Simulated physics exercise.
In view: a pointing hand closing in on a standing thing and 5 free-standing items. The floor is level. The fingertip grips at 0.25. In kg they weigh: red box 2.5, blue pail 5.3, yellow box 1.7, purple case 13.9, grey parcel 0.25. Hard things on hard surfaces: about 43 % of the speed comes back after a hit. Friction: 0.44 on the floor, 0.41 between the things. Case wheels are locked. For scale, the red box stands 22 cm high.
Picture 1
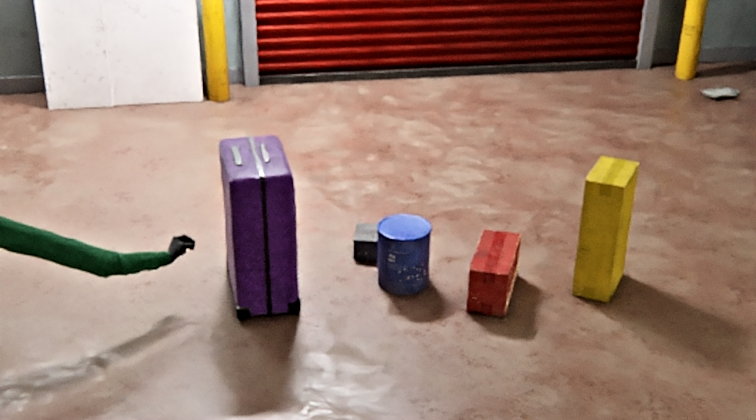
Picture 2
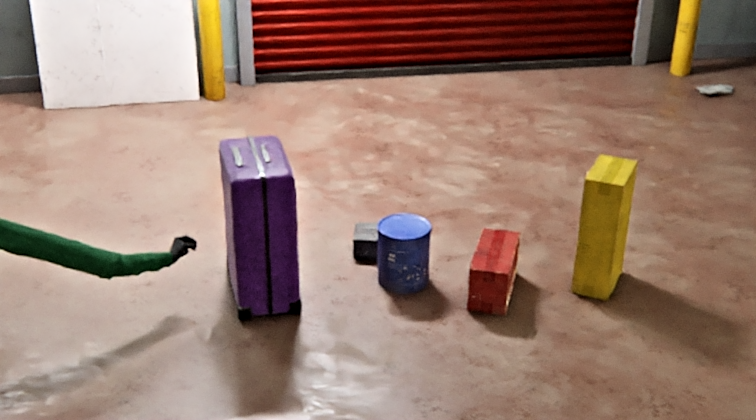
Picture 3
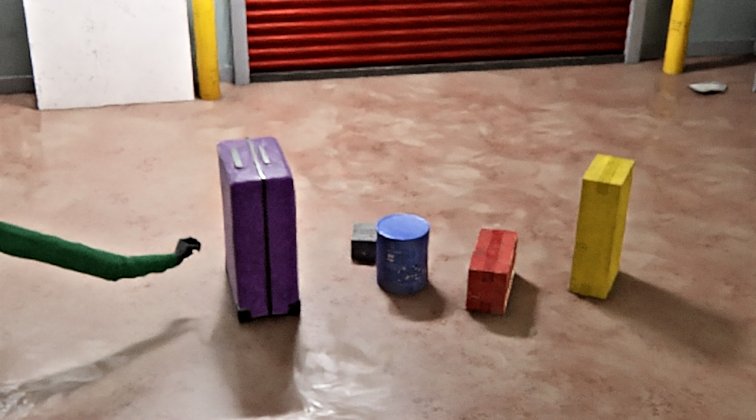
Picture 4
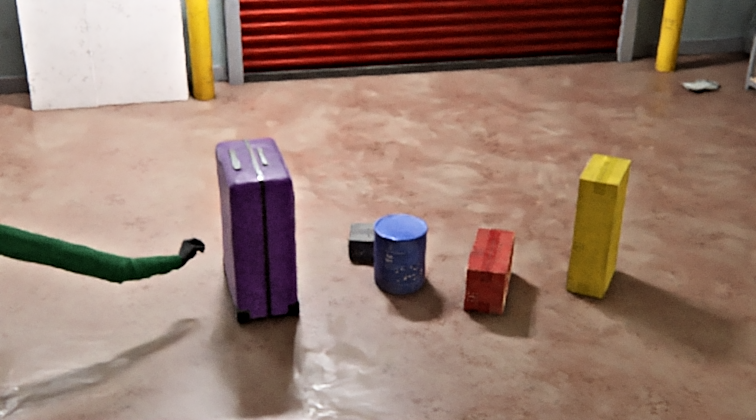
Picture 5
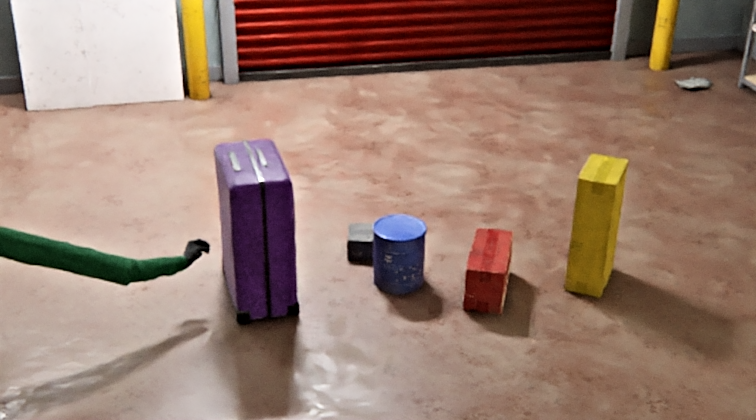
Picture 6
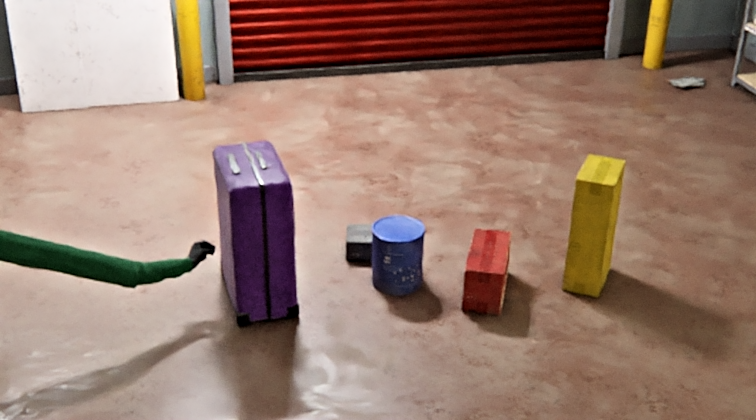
A green arm edging right toward a standing purple suitcase, with a blue pail, grey parcel, red box and yellow box standing still.
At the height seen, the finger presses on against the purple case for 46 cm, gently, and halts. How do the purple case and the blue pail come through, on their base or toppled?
The purple case stays upright and the blue pail stays upright.
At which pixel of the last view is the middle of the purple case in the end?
Near (353, 219).
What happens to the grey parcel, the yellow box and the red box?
The grey parcel gets pushed; the yellow box stays put; the red box is left alone.
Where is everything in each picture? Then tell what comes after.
In the first picture, 0 cm of travel; purple case (259, 225); blue pail (404, 254).
In the second picture, 1 cm of travel; purple case (259, 225); grey parcel (373, 241).
In the third picture, 3 cm of travel; purple case (258, 226); yellow box (601, 227).
In the fourth picture, 5 cm of travel; purple case (257, 227); red box (490, 270).
In the fifth picture, 8 cm of travel; purple case (256, 229); grey parcel (367, 241).
In the sixth picture, 10 cm of travel; purple case (255, 231); blue pail (398, 255).
Then, 0.80 s after the last picture, 26 cm of travel; purple case slid 12 cm near (282, 228).
Then, 1.60 s after the last picture, 42 cm of travel; purple case slid 28 cm near (317, 224).
Then, 2.20 s after the last picture, 54 cm of travel; purple case slid 40 cm near (343, 221); grey parcel slid 6 cm.
At rest, not toppled but over 14 cm from the start, purple case; the other 4 in place, give or take 14 cm. Seen from the same camera at the end, purple case near (353, 219), blue pail near (410, 254).
